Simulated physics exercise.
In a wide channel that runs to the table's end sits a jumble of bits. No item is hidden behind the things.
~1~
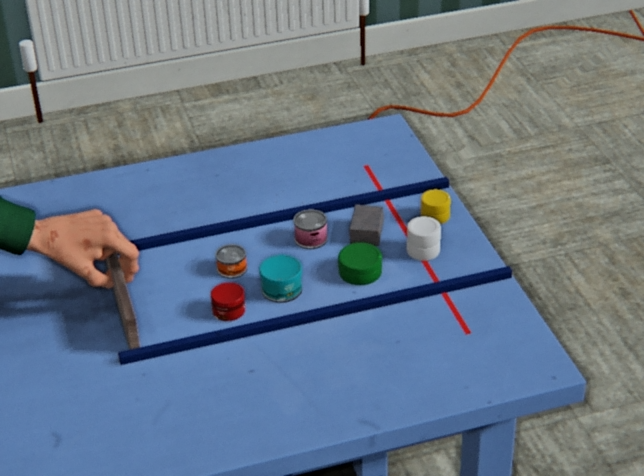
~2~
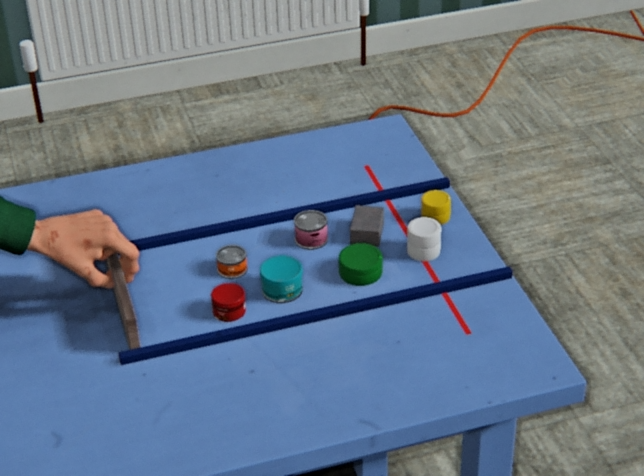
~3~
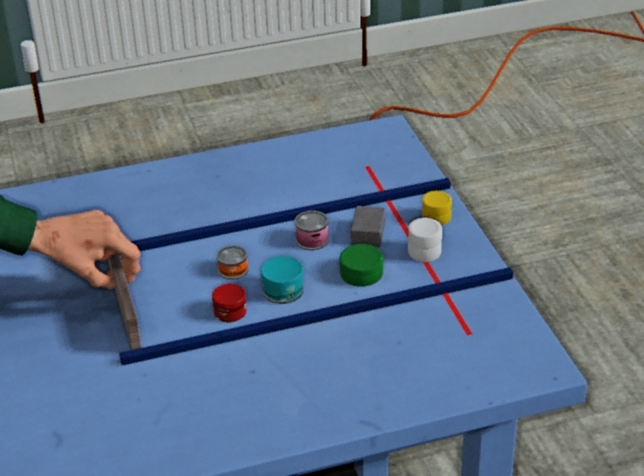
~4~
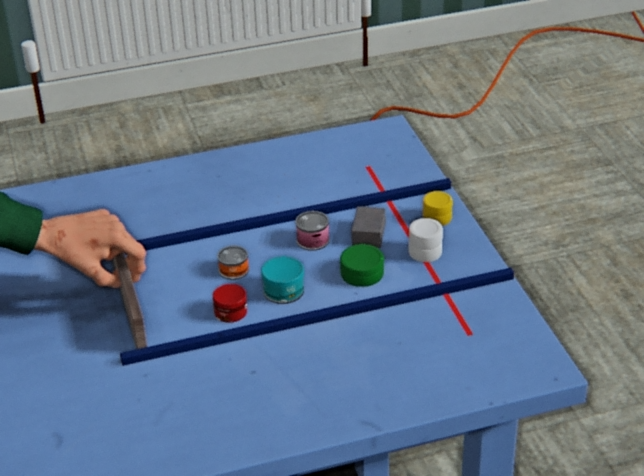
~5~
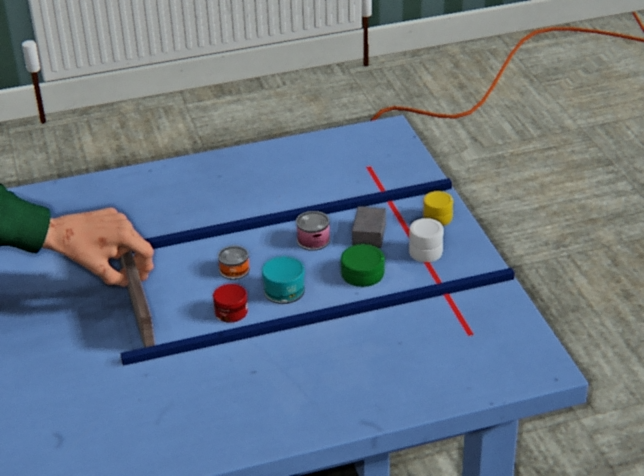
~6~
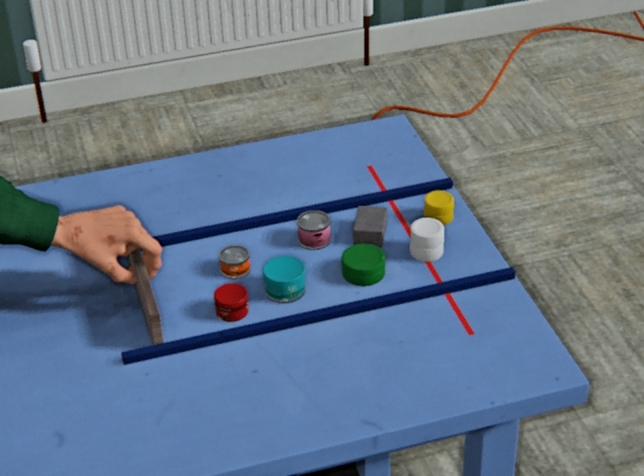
On a blue table, a hand slides a board slightly right toward some small containers.
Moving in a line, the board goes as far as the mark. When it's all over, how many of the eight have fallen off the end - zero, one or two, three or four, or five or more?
One or two have fallen off.
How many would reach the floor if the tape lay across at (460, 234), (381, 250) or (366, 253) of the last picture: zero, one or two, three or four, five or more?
Three or four; no fall at all; no fall at all.
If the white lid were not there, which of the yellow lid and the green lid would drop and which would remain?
Looking at the two, the yellow lid ends up below and the green lid stays up top.
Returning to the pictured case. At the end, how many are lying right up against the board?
It's 4.
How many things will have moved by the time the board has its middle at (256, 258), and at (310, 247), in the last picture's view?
So far 3, and 5 at the second.
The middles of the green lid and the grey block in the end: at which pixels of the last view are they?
Green lid: About (481, 252); grey block: About (448, 210).
Early on, none off yet; yellow lid at rest near (439, 209); white lid at rest near (427, 240); grey block at rest near (370, 226).
A while later, none off yet; yellow lid at rest near (439, 209); white lid travelled about its own width near (444, 233); grey block travelled about its own width near (407, 218).
Finally, the number that fall off is one or two; lost, yellow lid.
